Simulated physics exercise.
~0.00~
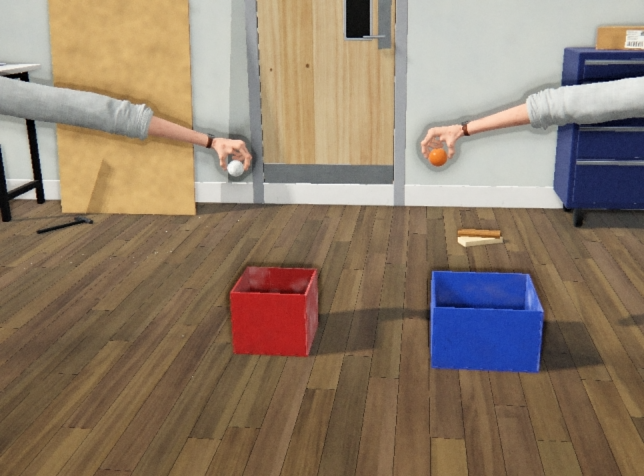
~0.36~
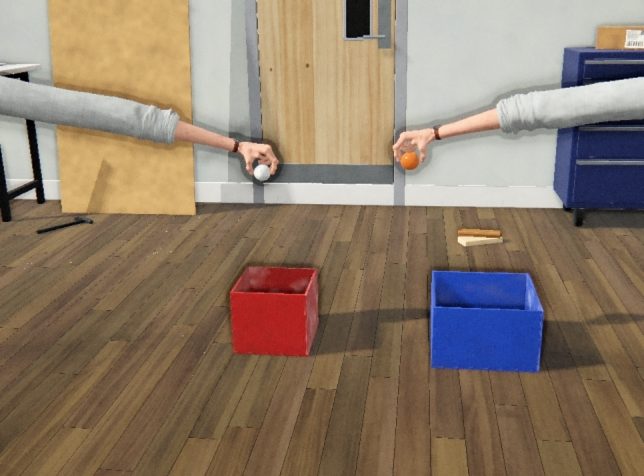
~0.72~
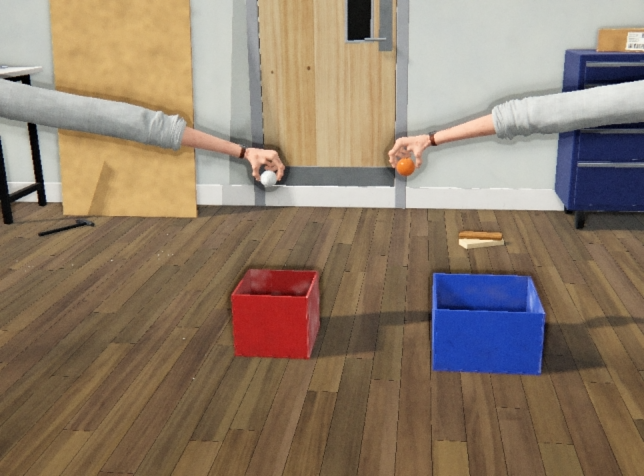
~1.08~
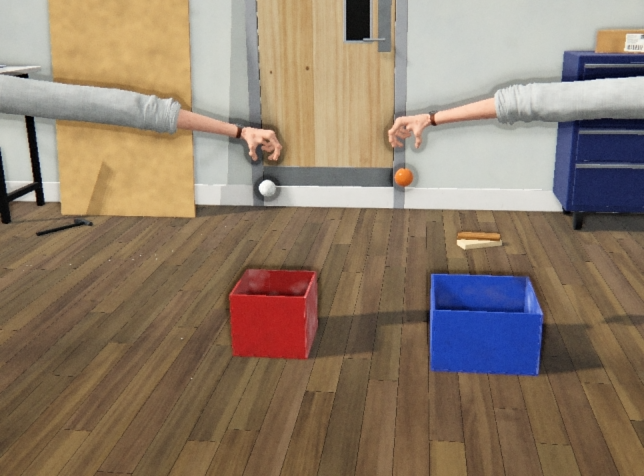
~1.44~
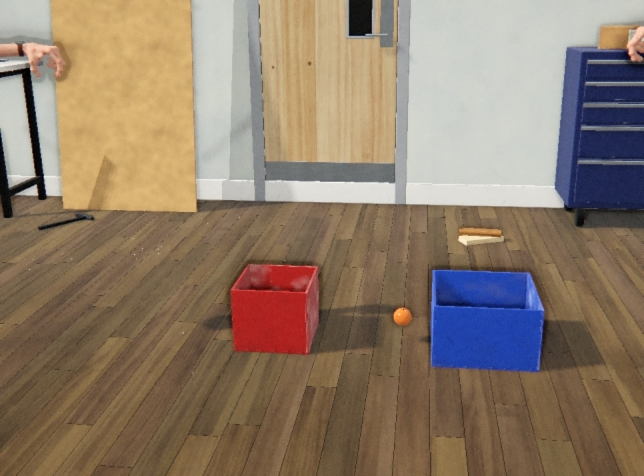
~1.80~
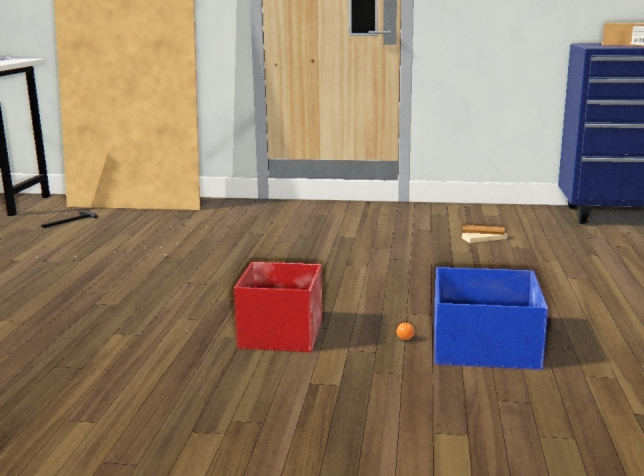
At the start, two hands reach in from opposite sides, high above a red box on the left and a blue box on the right, one holding a small white onion and the other a small orange tomato. The hands move toward each other, then open, and both things begin to fall as the hands draw back. The white onion drops into the red box and is lost from sight. The orange tomato misses both boxes and falls between them. At the end, the hands are gone and the tomato rests on the wooden floor beside the blue box.
